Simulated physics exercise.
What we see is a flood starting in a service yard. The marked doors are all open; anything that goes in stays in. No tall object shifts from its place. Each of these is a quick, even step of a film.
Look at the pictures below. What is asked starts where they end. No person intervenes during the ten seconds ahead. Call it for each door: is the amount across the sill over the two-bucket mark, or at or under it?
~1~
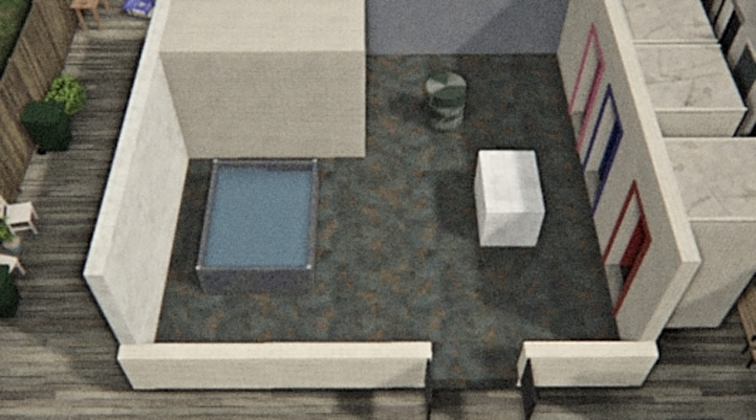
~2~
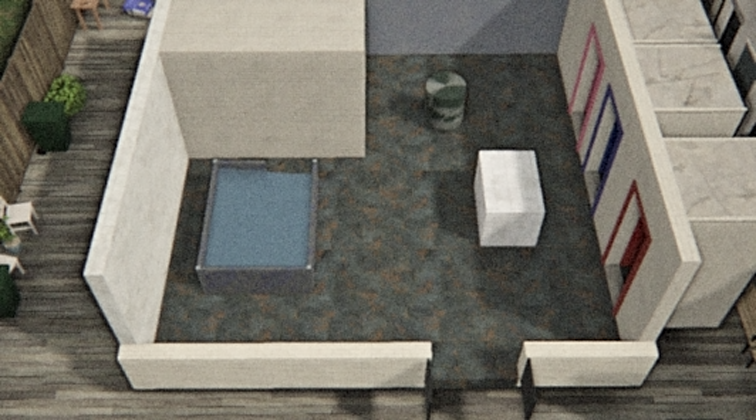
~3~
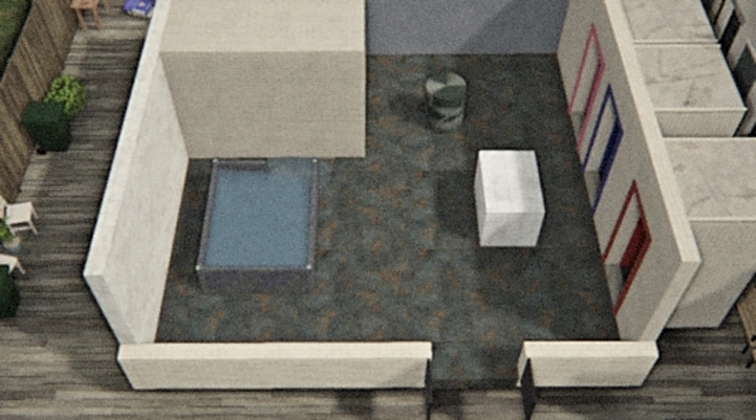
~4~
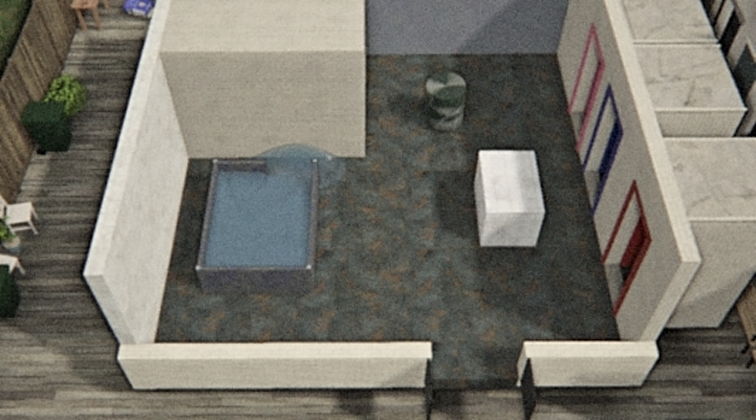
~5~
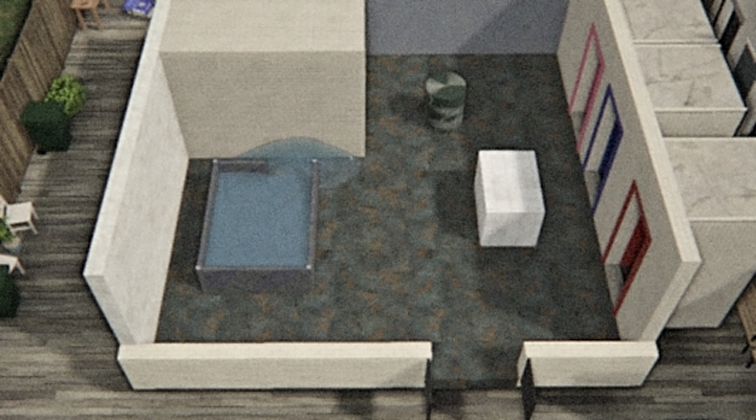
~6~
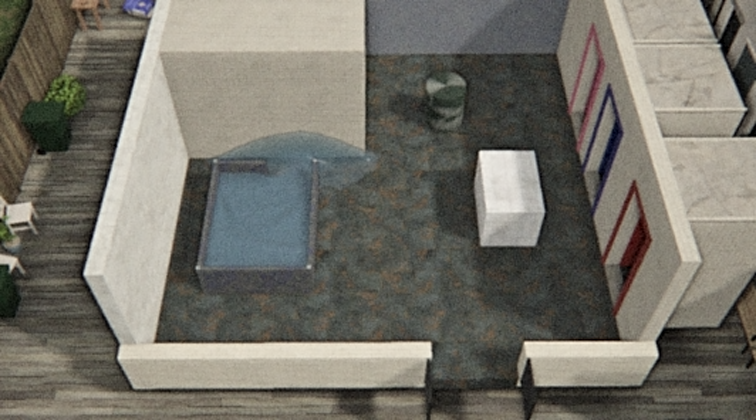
My call: The red door at or under the mark, the pink door at or under the mark, the blue door at or under the mark.
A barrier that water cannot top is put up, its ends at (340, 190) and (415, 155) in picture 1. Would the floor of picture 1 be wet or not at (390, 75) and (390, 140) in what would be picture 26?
Inundated; inundated.
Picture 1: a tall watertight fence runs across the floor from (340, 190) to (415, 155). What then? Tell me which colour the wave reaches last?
The last is the door marked red.
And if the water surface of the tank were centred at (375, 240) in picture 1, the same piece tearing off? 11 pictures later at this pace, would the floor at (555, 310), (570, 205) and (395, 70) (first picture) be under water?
Spared, spared, soaked.
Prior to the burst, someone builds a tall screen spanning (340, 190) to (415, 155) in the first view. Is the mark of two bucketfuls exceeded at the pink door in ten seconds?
Well, the pink door misses the limit, I'd say.
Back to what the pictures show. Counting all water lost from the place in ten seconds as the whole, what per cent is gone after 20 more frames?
Roughly 0 %.
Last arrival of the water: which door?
I'd say the red one.
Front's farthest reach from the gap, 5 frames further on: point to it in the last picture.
I'd go with roughly (454, 151).
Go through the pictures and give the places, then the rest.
The first picture shows still water in the open tank at (260, 215).
In the second picture, water pours out on the open tank's far side and has run to a hidden place.
In the third picture, water pours out on the open tank's far side and has run to (274, 159).
In the fourth picture, water pours out on the open tank's far side and has run to (341, 159).
In the fifth picture, the front is at (357, 159), out from the gap on the open tank's far side.
In the sixth picture, the front is at (211, 160), out from the gap on the open tank's far side.
A moment on, water covers 15 % of the floor; the red door not reached, the pink door not reached, the blue door not reached.
Next, water covers 30 % of the floor; the red door not reached, the pink door not reached, the blue door not reached.
Then, water covers 50 % of the floor; the red door not reached, the pink door wet at the sill, nothing in, the blue door under two buckets in.
Later, water covers 75 % of the floor; the red door wet at the sill, nothing in, the pink door under two buckets in, the blue door under two buckets in.
In the end, water covers 95 % of the floor; the red door wet at the sill, nothing in, the pink door under two buckets in, the blue door under two buckets in.
